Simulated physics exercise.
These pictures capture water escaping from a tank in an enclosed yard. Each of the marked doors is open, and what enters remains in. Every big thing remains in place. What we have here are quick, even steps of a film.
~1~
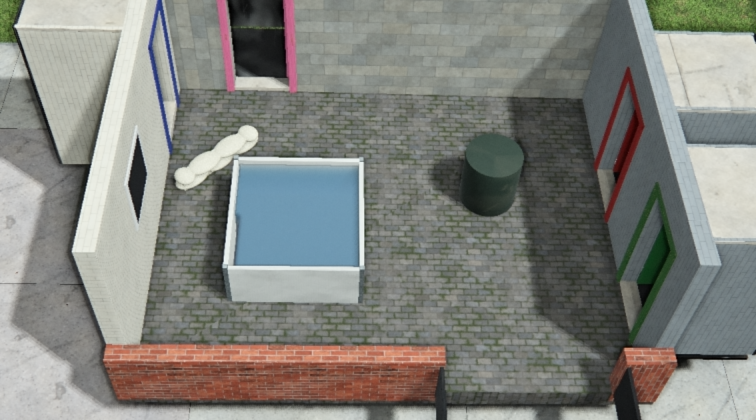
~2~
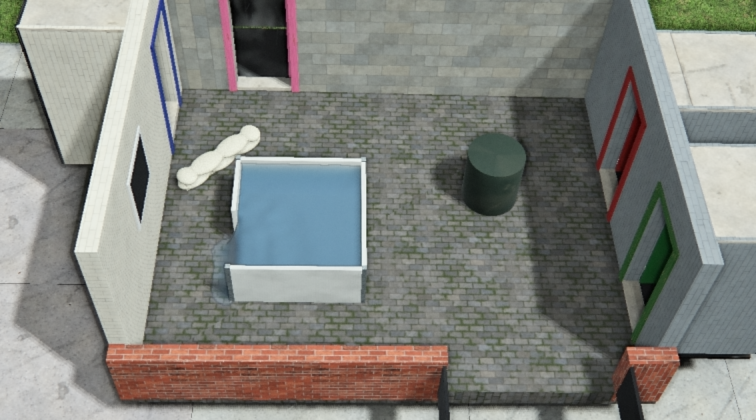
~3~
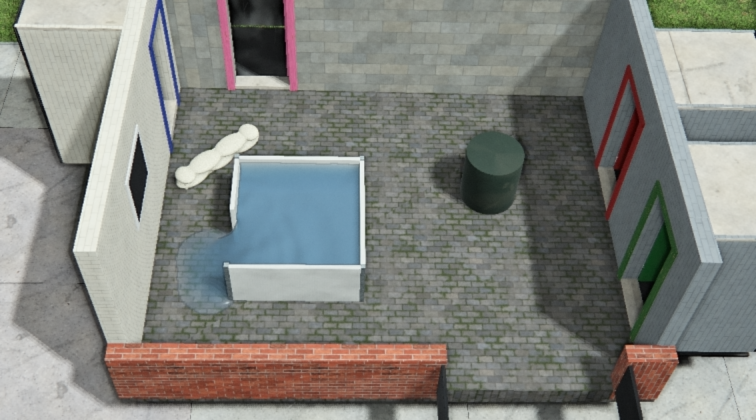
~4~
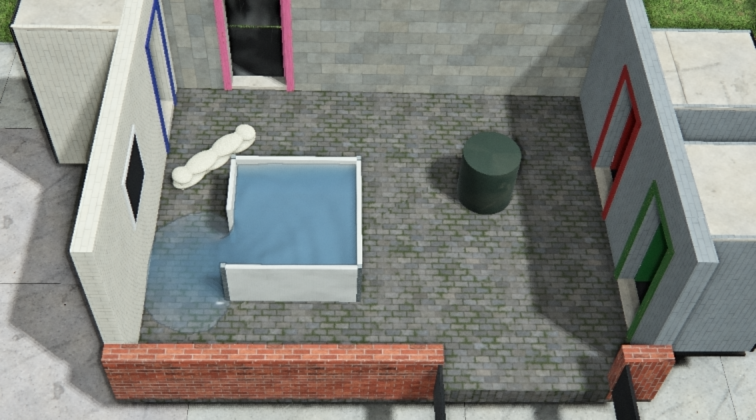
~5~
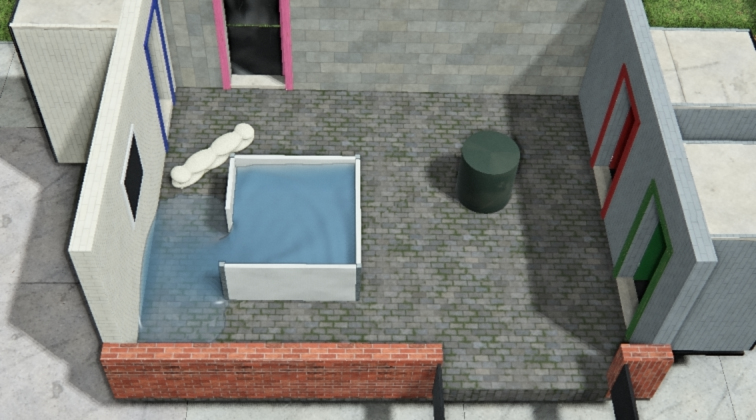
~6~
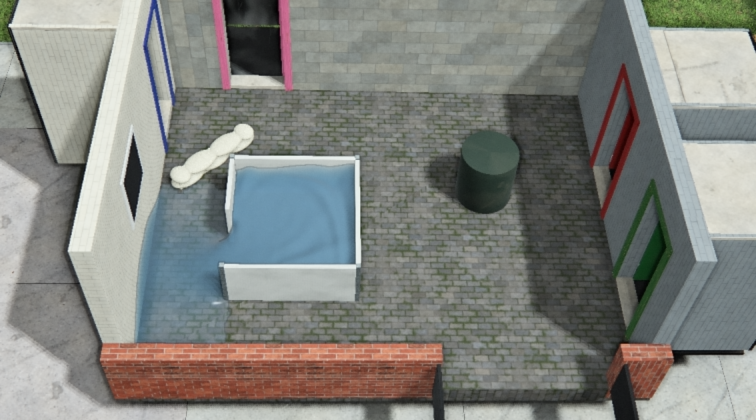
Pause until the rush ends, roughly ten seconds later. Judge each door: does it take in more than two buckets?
The pink door does not go over two buckets; the blue door does not go over two buckets; the red door goes over two buckets; the green door goes over two buckets.
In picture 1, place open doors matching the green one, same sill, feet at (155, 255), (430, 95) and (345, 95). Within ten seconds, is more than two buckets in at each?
Log: Door one is above the limit; door two is below the limit; door three is below the limit.
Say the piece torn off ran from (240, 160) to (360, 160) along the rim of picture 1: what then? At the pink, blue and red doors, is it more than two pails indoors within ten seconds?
The pink tops the limit, the blue remains within the limit and the red tops the limit.
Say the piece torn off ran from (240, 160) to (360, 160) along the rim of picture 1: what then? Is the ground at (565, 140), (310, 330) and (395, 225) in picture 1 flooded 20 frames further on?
One after the other: Awash, dry, clear.
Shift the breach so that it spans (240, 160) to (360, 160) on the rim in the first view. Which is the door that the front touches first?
The pink one.
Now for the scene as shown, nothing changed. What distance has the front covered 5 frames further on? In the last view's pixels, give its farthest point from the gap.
I reckon the front has reached (173, 110) by then.
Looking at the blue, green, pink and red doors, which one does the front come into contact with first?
It's the one in blue.
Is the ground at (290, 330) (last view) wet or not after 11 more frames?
Call it swamped.
A moment on, water covers 15 % of the floor; the pink door not reached, the blue door wet at the sill, nothing in, the red door not reached, the green door not reached.
Next, water covers 30 % of the floor; the pink door not reached, the blue door wet at the sill, nothing in, the red door not reached, the green door not reached.
Then, water covers 65 % of the floor; the pink door under two buckets in, the blue door wet at the sill, nothing in, the red door not reached, the green door wet at the sill, nothing in.
Later, water covers 85 % of the floor; the pink door under two buckets in, the blue door wet at the sill, nothing in, the red door wet at the sill, nothing in, the green door far over two buckets in.
In the end, water covers 95 % of the floor; the pink door under two buckets in, the blue door wet at the sill, nothing in, the red door over two buckets in, the green door far over two buckets in.
